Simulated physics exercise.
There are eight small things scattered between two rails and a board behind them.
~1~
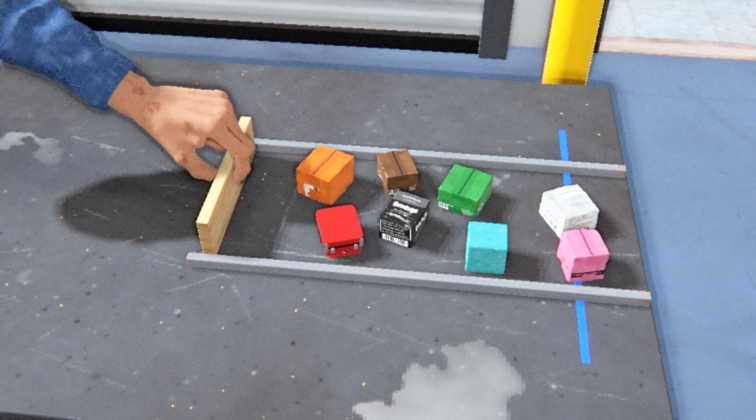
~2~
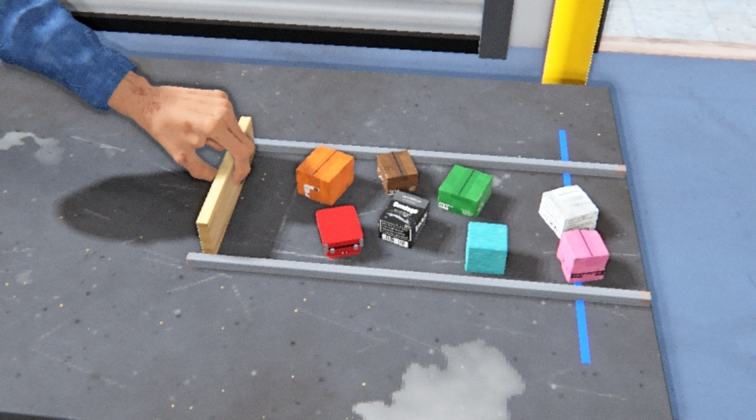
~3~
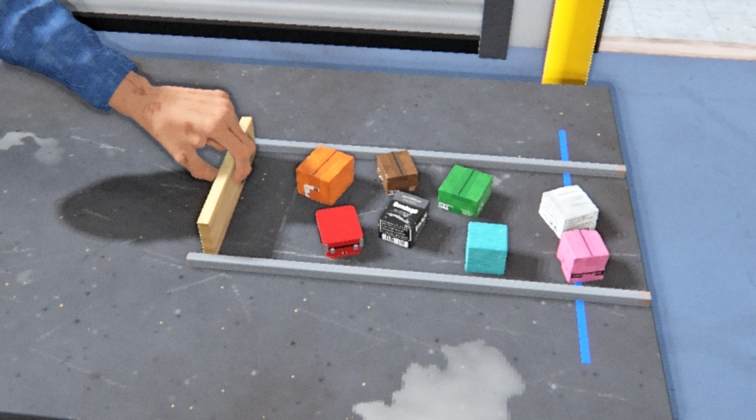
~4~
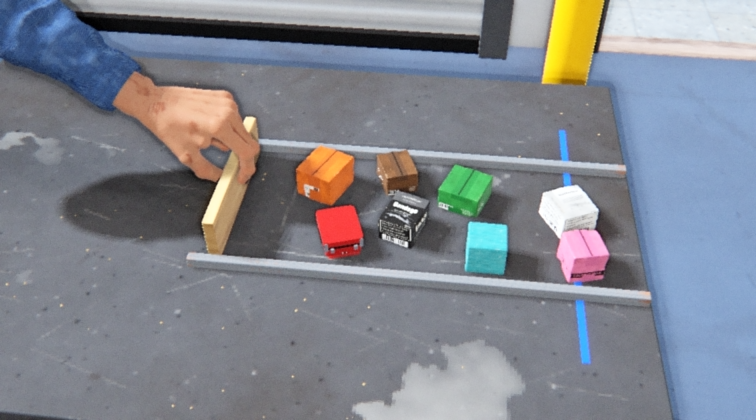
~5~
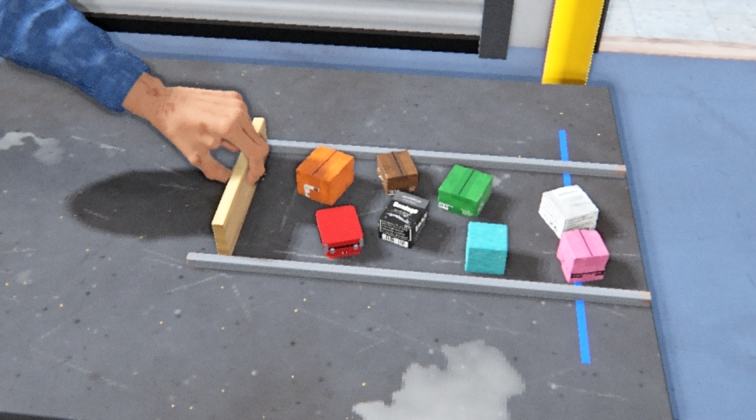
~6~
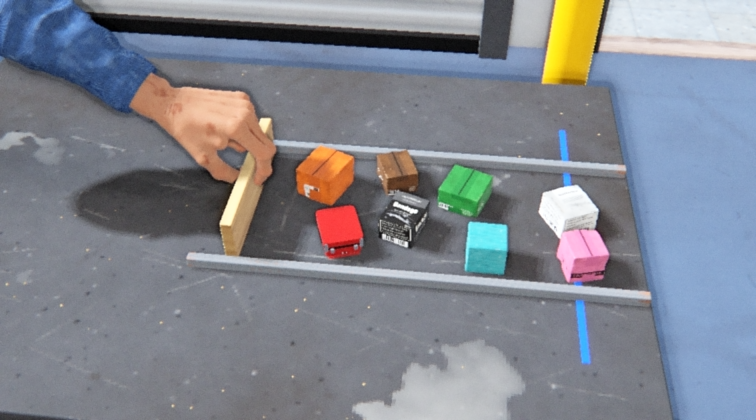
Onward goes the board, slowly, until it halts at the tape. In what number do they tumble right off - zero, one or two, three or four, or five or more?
There will be three or four losses over the edge.
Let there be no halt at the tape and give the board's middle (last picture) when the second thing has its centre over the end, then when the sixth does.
At the first moment about (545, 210), at the next about (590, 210).
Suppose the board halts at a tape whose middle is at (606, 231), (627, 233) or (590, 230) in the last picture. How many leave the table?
First 6, then 8, then 5.
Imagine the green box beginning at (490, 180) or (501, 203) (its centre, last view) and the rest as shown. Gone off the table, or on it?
In turn it falls; comes down.
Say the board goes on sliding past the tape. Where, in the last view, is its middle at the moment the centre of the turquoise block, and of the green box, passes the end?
Turquoise block over the end: About (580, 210). Green box over the end: About (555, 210).
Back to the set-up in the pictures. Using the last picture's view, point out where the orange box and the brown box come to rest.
They come to rest around (592, 190) and (626, 182).
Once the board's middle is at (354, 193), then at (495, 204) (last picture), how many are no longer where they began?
By the first moment it's 4, by the second it's 8.
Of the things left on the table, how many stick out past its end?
3.
A little later, none off yet; pink box at rest near (583, 256); white box at rest near (569, 211); turquoise block at rest near (486, 248).
When it is over, the number that fall off is three or four; down, green box, white box and pink box.
